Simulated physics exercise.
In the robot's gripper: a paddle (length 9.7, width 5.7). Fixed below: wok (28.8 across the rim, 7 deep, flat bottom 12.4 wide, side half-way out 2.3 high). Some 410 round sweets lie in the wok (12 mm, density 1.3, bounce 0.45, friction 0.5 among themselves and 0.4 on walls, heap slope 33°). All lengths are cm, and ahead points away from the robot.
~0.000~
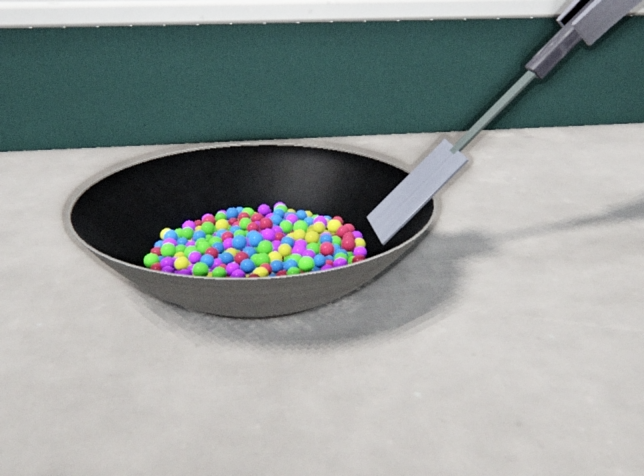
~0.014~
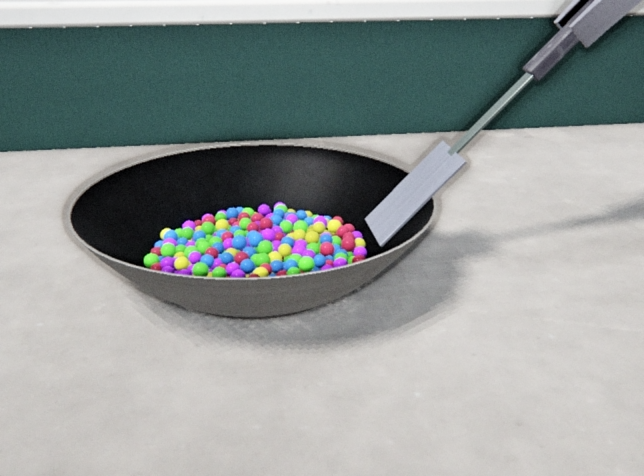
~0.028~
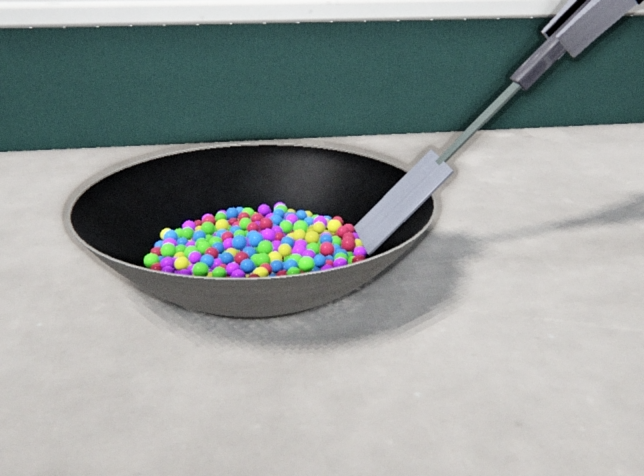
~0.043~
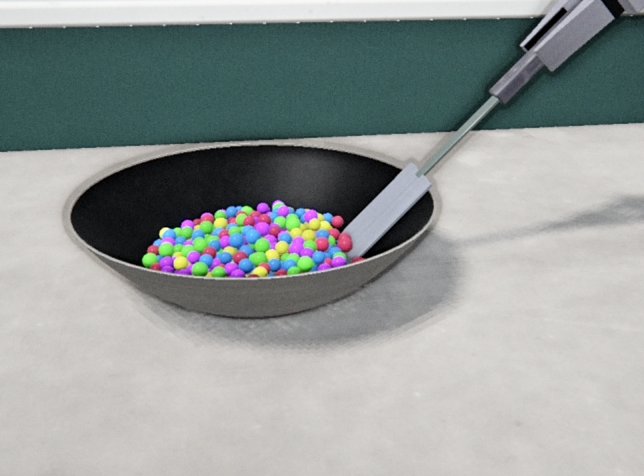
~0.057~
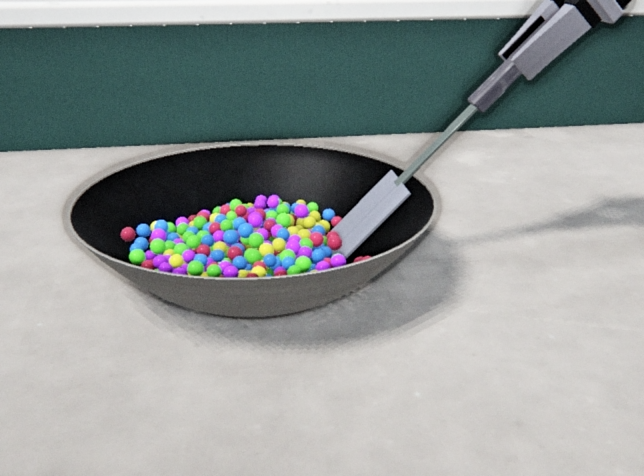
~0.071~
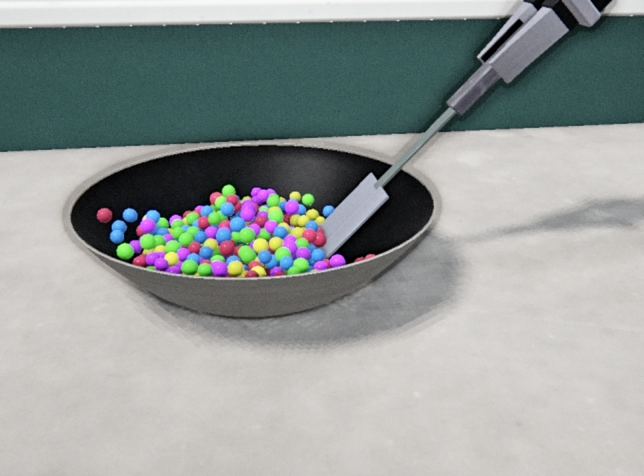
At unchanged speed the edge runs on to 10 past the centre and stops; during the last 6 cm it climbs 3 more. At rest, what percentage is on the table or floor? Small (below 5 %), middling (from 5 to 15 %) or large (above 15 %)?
On the table or floor the share is large, above 15 %.
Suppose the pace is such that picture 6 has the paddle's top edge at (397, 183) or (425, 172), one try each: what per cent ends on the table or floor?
About 20 and 10 per cent.
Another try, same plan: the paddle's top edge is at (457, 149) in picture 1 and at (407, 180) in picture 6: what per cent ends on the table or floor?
About 20 per cent.
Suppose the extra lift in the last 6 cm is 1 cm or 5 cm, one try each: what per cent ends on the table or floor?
Some 30 and 25 per cent.
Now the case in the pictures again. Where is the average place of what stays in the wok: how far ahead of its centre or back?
Some 2.0 cm ahead.
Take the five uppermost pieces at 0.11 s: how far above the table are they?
Some 8 cm.
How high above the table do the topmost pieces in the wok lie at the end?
Some 4.5 cm.
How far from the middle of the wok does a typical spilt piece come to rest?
About 44 cm.
After 0.11 s, sloping 46°, highest piece 10 above the table; 406 in the wok, 1 on the blade or in flight.
After 0.14 s, sloping 46°, highest piece 12 above the table; 404 in the wok, 3 on the blade or in flight.
After 0.36 s, sloping 46°, highest piece 22 above the table; 289 in the wok, 30 on the table or floor, 88 on the blade or in flight.
After 1.41 s, sloping 46°, highest piece 4 above the table; 289 in the wok, 118 on the table or floor.
In the end, 289 in the wok, 118 on the table or floor. That is 29 % on the table or floor.
